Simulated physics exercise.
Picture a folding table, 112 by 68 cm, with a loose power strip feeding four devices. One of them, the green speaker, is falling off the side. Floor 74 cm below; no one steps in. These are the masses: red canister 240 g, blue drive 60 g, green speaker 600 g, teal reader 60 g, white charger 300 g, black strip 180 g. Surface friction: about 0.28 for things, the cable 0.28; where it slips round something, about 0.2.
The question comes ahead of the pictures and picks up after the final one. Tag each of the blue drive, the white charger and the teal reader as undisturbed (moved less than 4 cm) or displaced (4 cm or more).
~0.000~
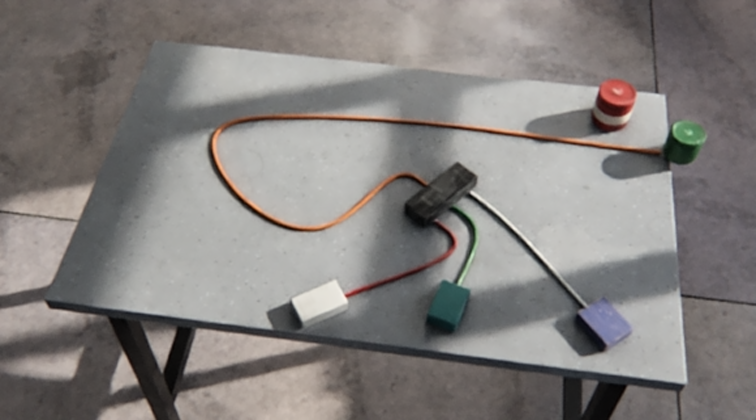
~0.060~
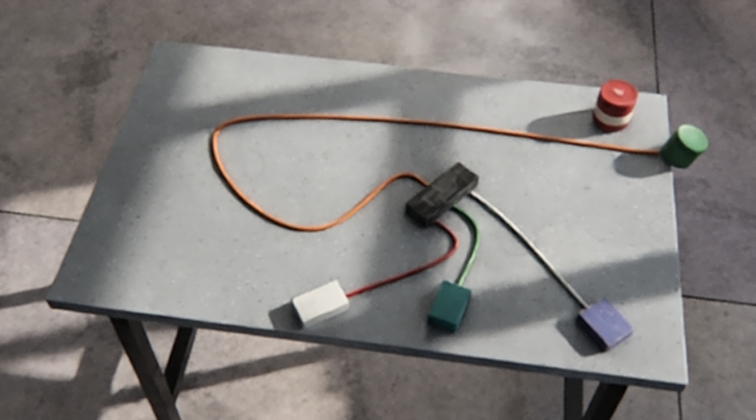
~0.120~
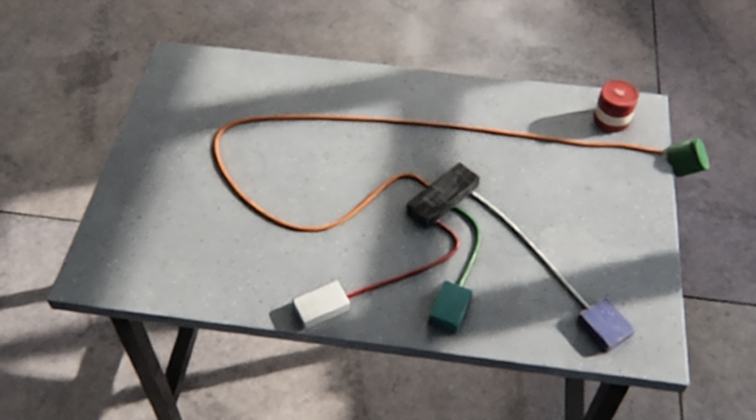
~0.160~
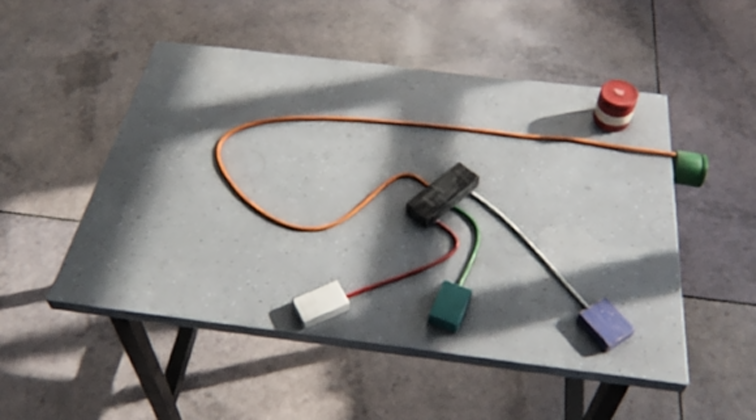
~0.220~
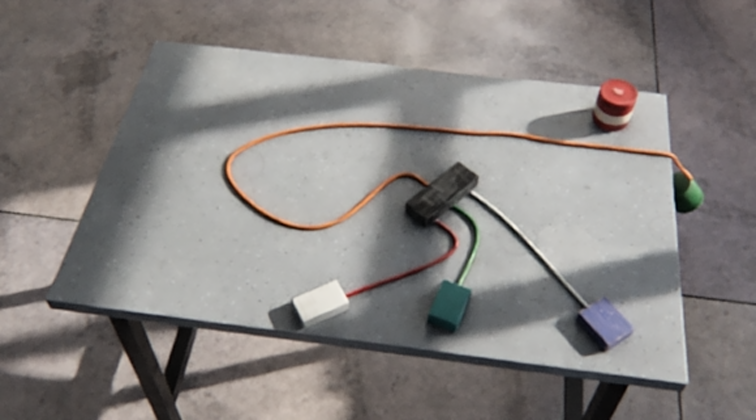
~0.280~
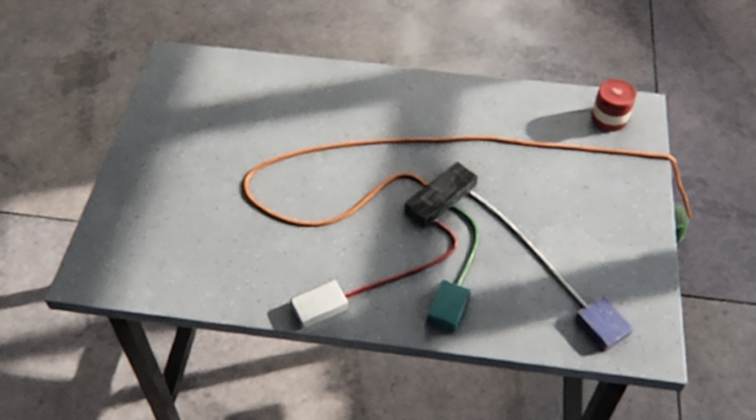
Tags: Blue drive - undisturbed, white charger - undisturbed, teal reader - undisturbed.
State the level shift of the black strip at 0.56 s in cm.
Horizontal shift at stated time: Approx. 0 cm.
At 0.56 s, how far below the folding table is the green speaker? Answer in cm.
I'd put it at about 70 centimetres under.
After 0.6 s, the strip's end of the orange cable at (429, 188); green speaker over the edge.
After 0.8 s, the strip's end of the orange cable at (471, 184); green speaker over the edge, black strip 5 cm off its start.
After 1.1 s, the strip's end of the orange cable at (473, 185); green speaker over the edge, black strip 5 cm off its start at (467, 187).
After 1.4 s, the strip's end of the orange cable at (473, 185); green speaker over the edge, black strip 5 cm off its start.
After 2.6 s, the strip's end of the orange cable at (473, 185); blue drive 0 cm off its start at (606, 320), white charger 0 cm off its start at (319, 301), teal reader 0 cm off its start at (449, 301), green speaker over the edge.
